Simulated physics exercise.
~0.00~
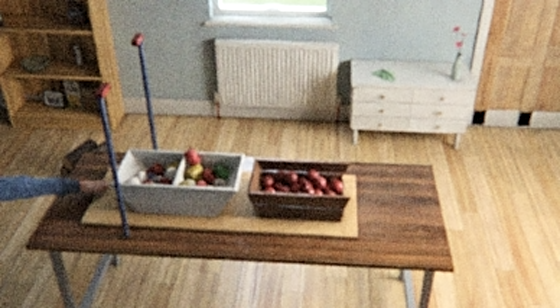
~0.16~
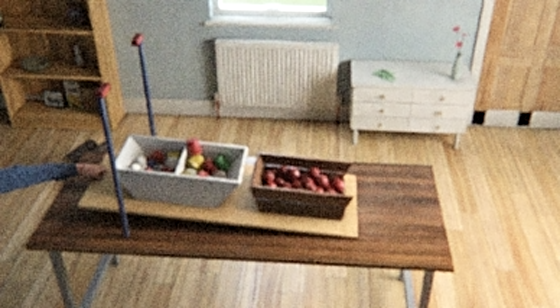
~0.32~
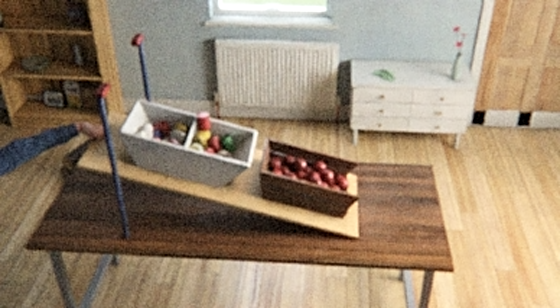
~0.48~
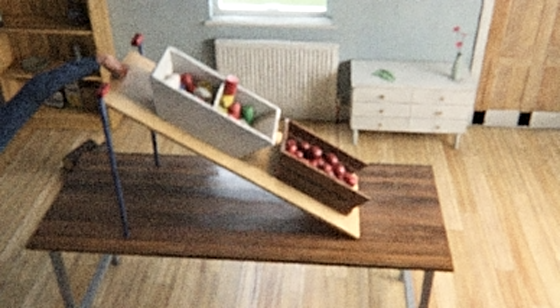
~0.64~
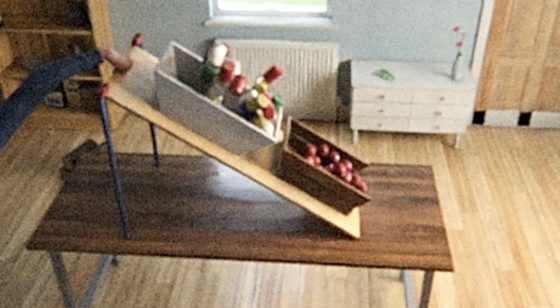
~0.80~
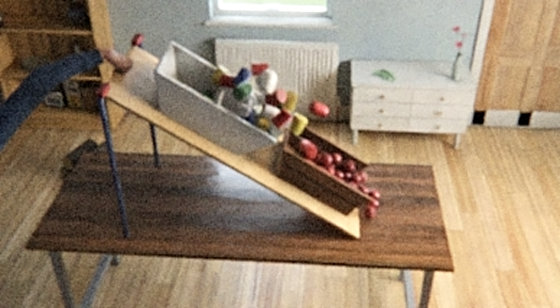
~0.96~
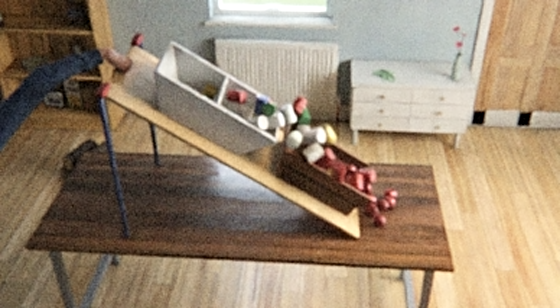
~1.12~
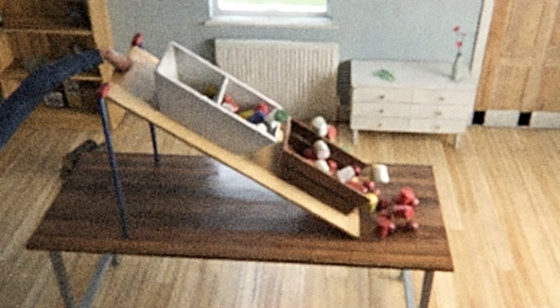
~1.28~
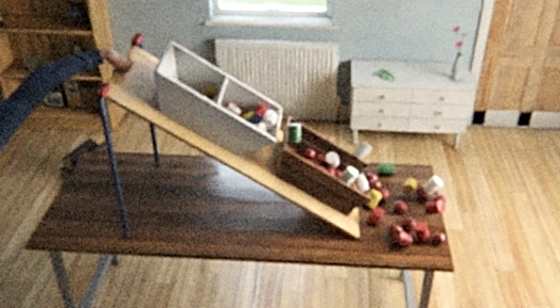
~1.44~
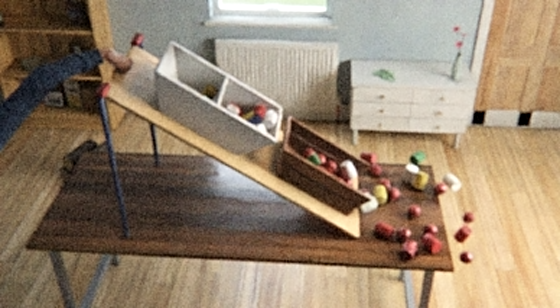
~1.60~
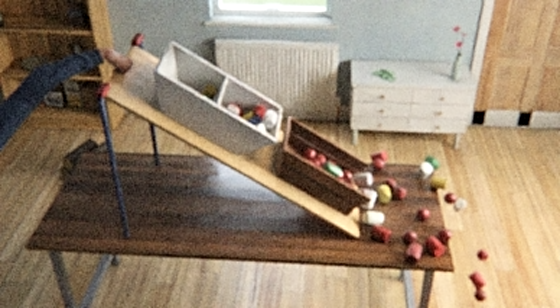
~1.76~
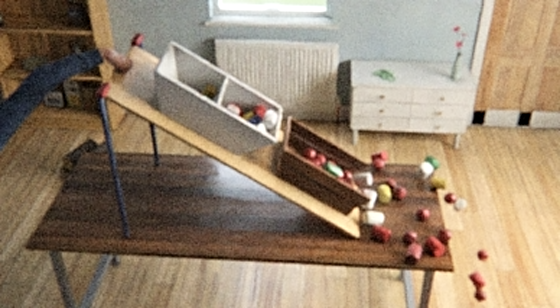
An arm lifted the left end of a board on a table until it sloped steeply, and jars and red apples tumbled from the white and wooden tubs, scattering across the table's right end, with a few dropping off the edge.
